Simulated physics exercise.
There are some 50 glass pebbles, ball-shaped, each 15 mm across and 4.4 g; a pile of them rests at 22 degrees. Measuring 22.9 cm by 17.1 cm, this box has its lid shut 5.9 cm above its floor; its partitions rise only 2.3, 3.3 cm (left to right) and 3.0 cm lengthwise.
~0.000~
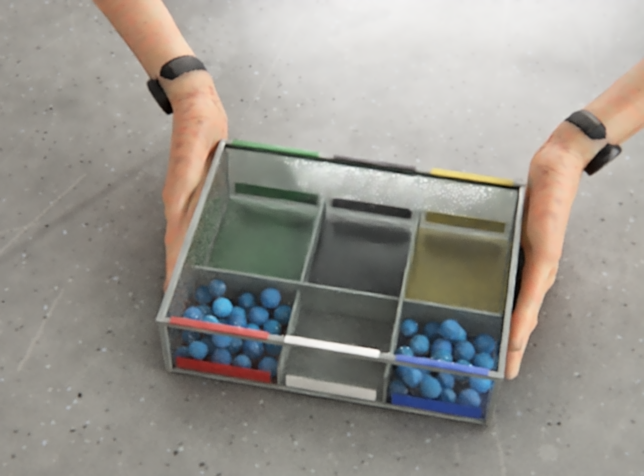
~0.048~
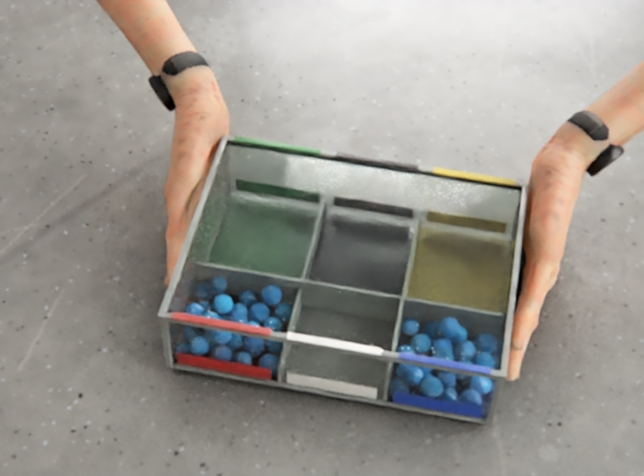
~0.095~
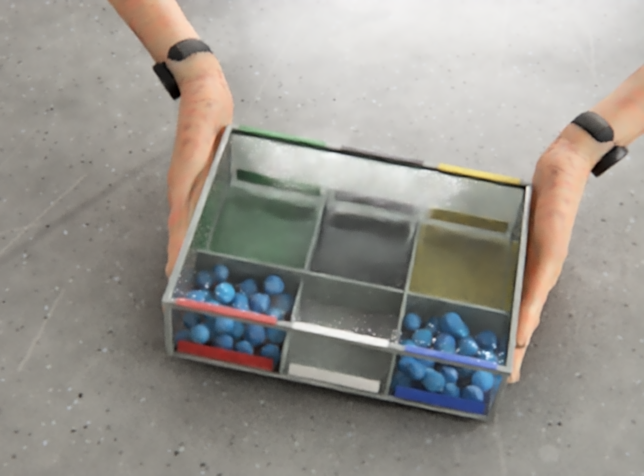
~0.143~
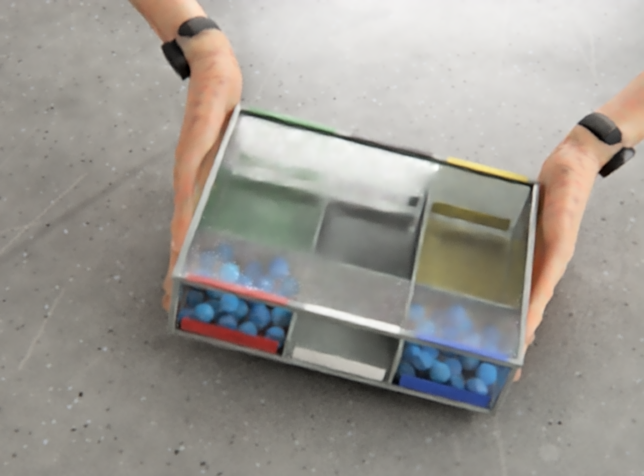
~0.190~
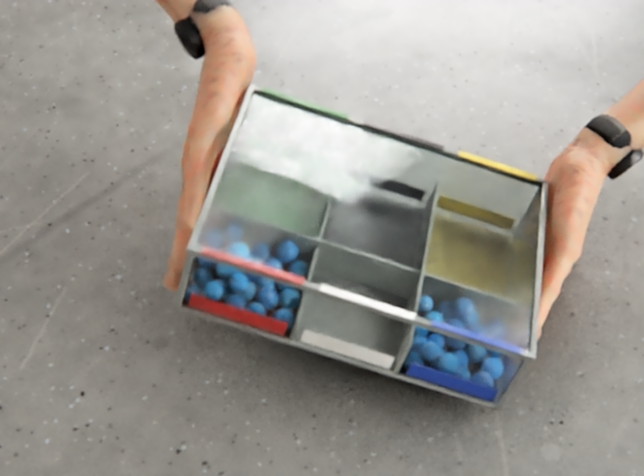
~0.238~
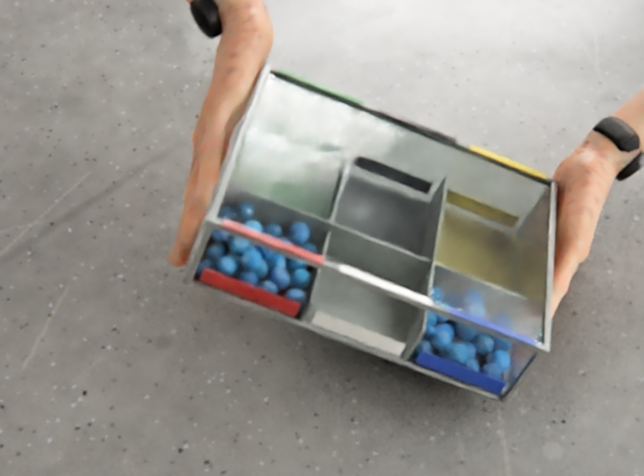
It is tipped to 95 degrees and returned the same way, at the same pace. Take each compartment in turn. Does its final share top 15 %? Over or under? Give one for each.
Red under; blue over; green under; yellow over; white under; black under.
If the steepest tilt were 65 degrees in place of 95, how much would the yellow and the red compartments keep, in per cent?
You'd find yellow with 10 % and red with 35 %.
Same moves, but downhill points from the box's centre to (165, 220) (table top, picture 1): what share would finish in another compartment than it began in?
Estimate: Some 65 per cent.
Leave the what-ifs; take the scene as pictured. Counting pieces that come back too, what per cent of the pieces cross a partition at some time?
About 70 %.
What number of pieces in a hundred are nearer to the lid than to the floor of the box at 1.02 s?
Roughly 70 percent of the pieces.
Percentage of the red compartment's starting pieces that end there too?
About 0 in a hundred.
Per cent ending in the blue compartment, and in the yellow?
Final shares - blue 30 percent, yellow 65 percent.
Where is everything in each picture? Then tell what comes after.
Box tilt 0 degrees, front corners at (164, 319) and (497, 374); red 55 %, blue 45 %, in the first picture.
Box tilt 1 degrees, front corners at (165, 314) and (500, 373), in the second picture.
Box tilt 4 degrees, front corners at (169, 300) and (506, 369), lowest corner right back, in the third picture.
Box tilt 9 degrees, front corners at (179, 275) and (516, 361), lowest corner right back, in the fourth picture.
Box tilt 14 degrees, front corners at (194, 248) and (529, 354), lowest corner right back, in the fifth picture.
Box tilt 19 degrees, front corners at (214, 221) and (543, 347), lowest corner right back; red 55 %, blue 45 %. Its pace works out near 110 degrees a second, in the sixth picture.
After 1.02 s, tilt 95 degrees; red 30 %, blue 40 %, yellow 15 %, white 15 %.
After 1.54 s, tilt 41 degrees; blue 30 %, yellow 65 %, white 5 %.
After 2.13 s, tilt 0 degrees; blue 30 %, yellow 65 %, white 5 %.
In the end, at 3.0 s, red 0 %, blue 30 %, green 0 %, yellow 65 %, white 5 %, black 0 %.
